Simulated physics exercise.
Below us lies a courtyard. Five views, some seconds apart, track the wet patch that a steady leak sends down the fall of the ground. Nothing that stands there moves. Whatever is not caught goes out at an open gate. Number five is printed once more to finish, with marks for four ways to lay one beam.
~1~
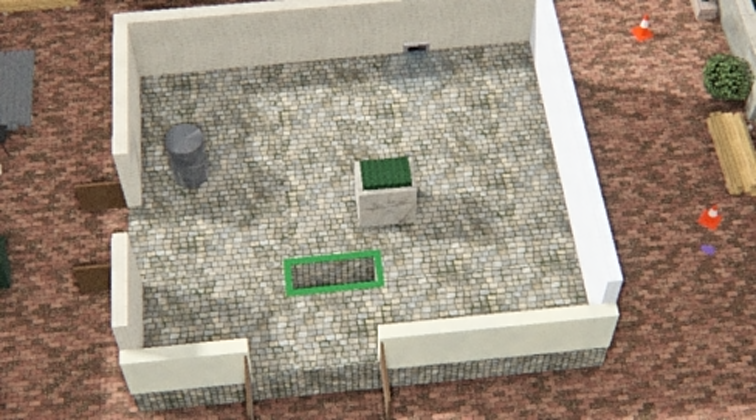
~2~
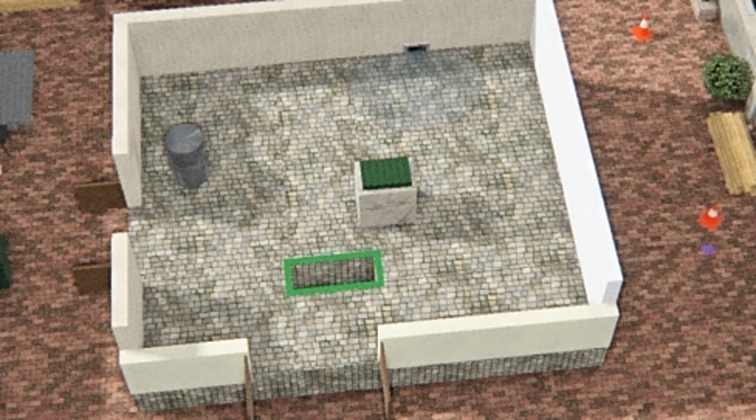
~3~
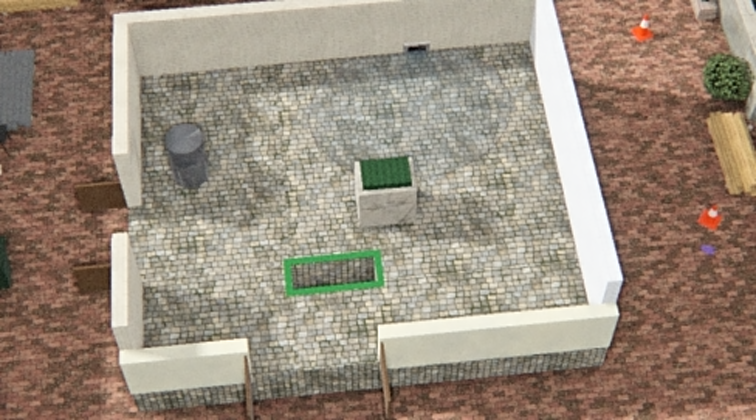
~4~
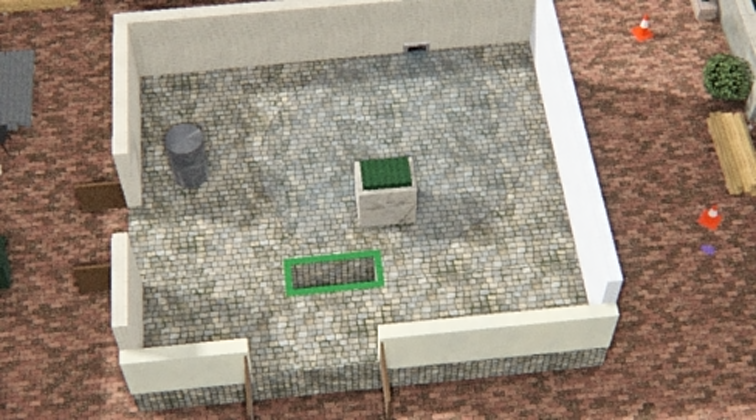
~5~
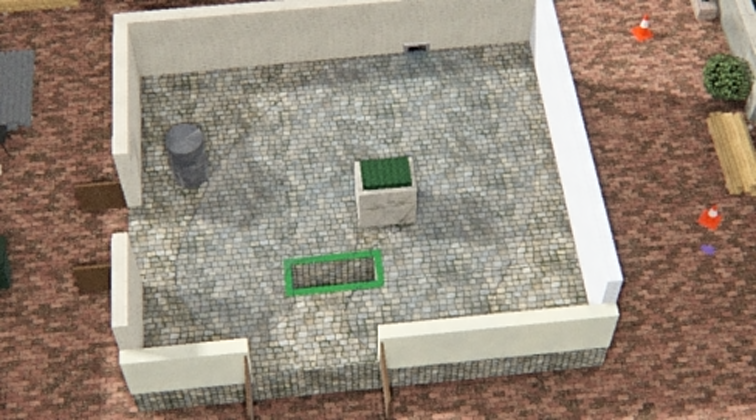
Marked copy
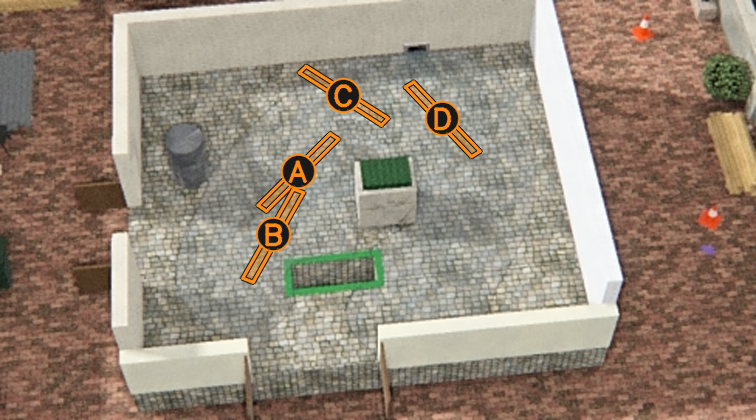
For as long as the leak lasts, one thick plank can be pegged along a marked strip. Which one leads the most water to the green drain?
Use place B.
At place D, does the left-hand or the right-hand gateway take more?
More leaves on the right.
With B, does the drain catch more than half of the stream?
No.
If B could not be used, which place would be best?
A.
In orange, A from (262, 208) to (334, 136); B from (247, 280) to (298, 190); C from (302, 69) to (384, 121); D from (409, 84) to (475, 153).
For place A, about 18 % of the stream goes into the green drain, about 81 % out by the gates.
For place B, about 27 % of the stream goes into the green drain, about 72 % out by the gates.
For place C, about 11 % of the stream goes into the green drain, about 86 % out by the gates.
For place D, about 13 % of the stream goes into the green drain, about 85 % out by the gates.
